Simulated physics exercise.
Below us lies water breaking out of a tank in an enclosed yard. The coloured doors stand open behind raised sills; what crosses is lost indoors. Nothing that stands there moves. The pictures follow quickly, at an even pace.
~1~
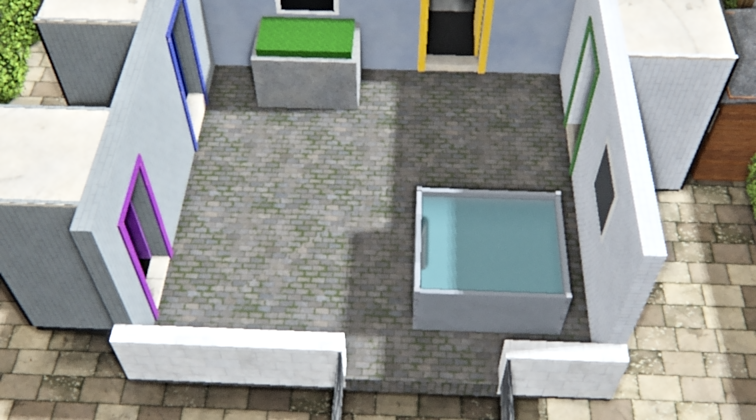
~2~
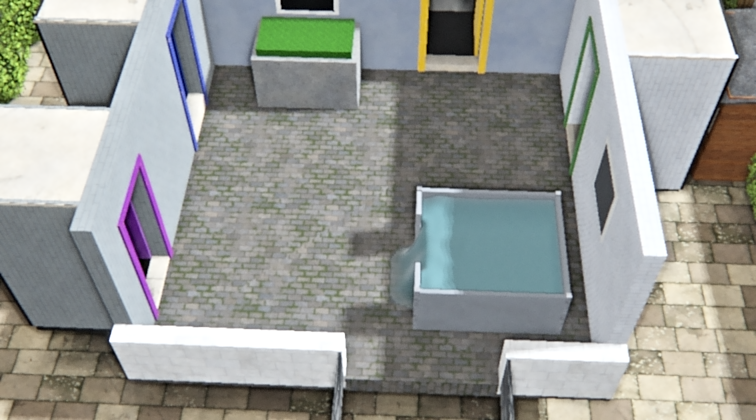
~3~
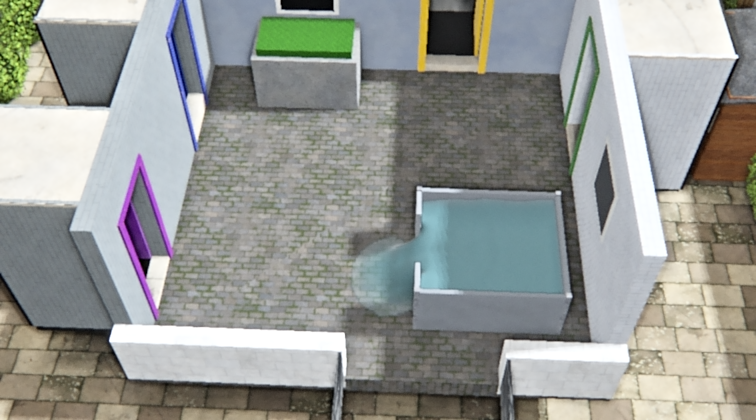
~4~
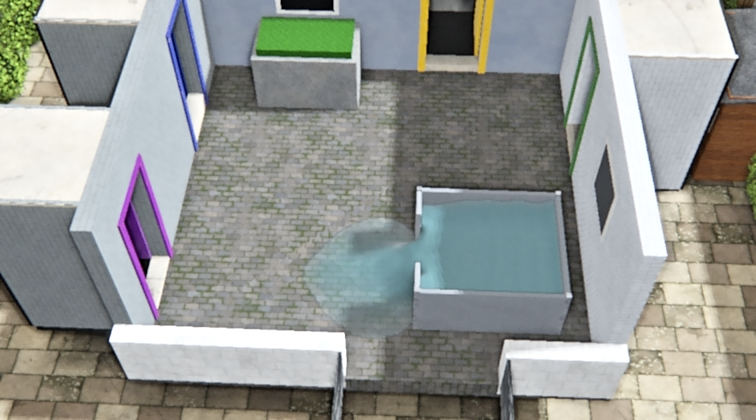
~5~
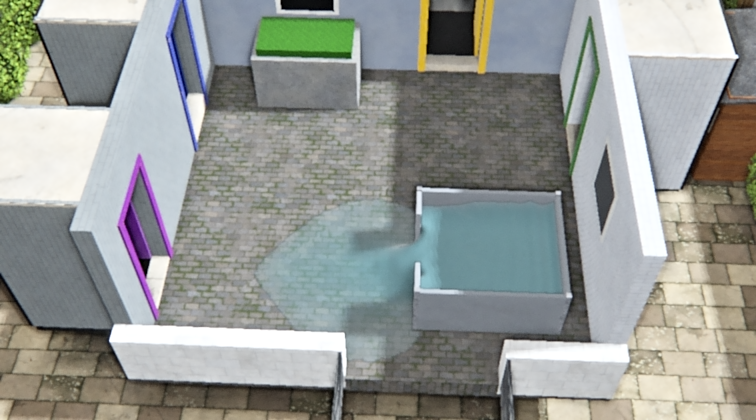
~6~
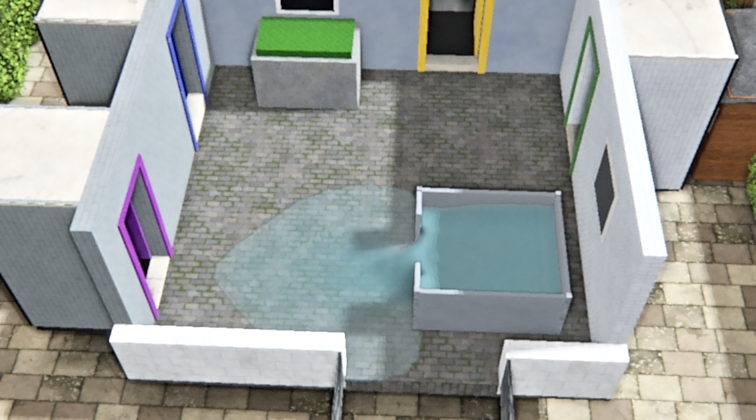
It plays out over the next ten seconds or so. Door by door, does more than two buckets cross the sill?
The purple door floods; the yellow door holds within the limit; the green door holds within the limit; the blue door holds within the limit.
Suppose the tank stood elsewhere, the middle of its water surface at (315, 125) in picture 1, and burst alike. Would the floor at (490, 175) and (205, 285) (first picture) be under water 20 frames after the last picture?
As listed: Dry, flooded.
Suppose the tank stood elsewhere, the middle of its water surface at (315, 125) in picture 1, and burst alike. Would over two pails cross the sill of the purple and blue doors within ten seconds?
My reading: The purple one passes that mark, the blue one floods.
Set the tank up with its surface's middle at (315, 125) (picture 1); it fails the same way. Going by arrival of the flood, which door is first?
The blue one.
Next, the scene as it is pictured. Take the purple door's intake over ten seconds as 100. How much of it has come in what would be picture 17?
I make it 25 per cent.
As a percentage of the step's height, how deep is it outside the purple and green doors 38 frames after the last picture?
Roughly 230 per cent, then 0 per cent.
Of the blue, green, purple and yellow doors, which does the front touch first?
First comes the purple door.
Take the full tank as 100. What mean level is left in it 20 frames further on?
Near 38 in a hundred.
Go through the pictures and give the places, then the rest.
The first picture shows the water tank at (490, 244) is whole and still.
In the second picture, the front is at (403, 301), out from the gap at (419, 265).
In the third picture, the front is at (357, 281), out from the gap at (419, 265).
In the fourth picture, the front is at (310, 280), out from the gap at (419, 266).
In the fifth picture, the front is at (264, 278), out from the gap at (419, 265).
In the sixth picture, the front is at (221, 277), out from the gap at (419, 265).
A moment on, water covers 40 % of the floor; the purple door over two buckets in, the yellow door not reached, the green door not reached, the blue door not reached.
Next, water covers 45 % of the floor; the purple door far over two buckets in, the yellow door not reached, the green door not reached, the blue door wet at the sill, nothing in.
Then, water covers 50 % of the floor; the purple door far over two buckets in, the yellow door not reached, the green door not reached, the blue door wet at the sill, nothing in.
Later, water covers 65 % of the floor; the purple door far over two buckets in, the yellow door wet at the sill, nothing in, the green door not reached, the blue door wet at the sill, nothing in.
In the end, water covers 95 % of the floor; the purple door far over two buckets in, the yellow door wet at the sill, nothing in, the green door wet at the sill, nothing in, the blue door wet at the sill, nothing in.
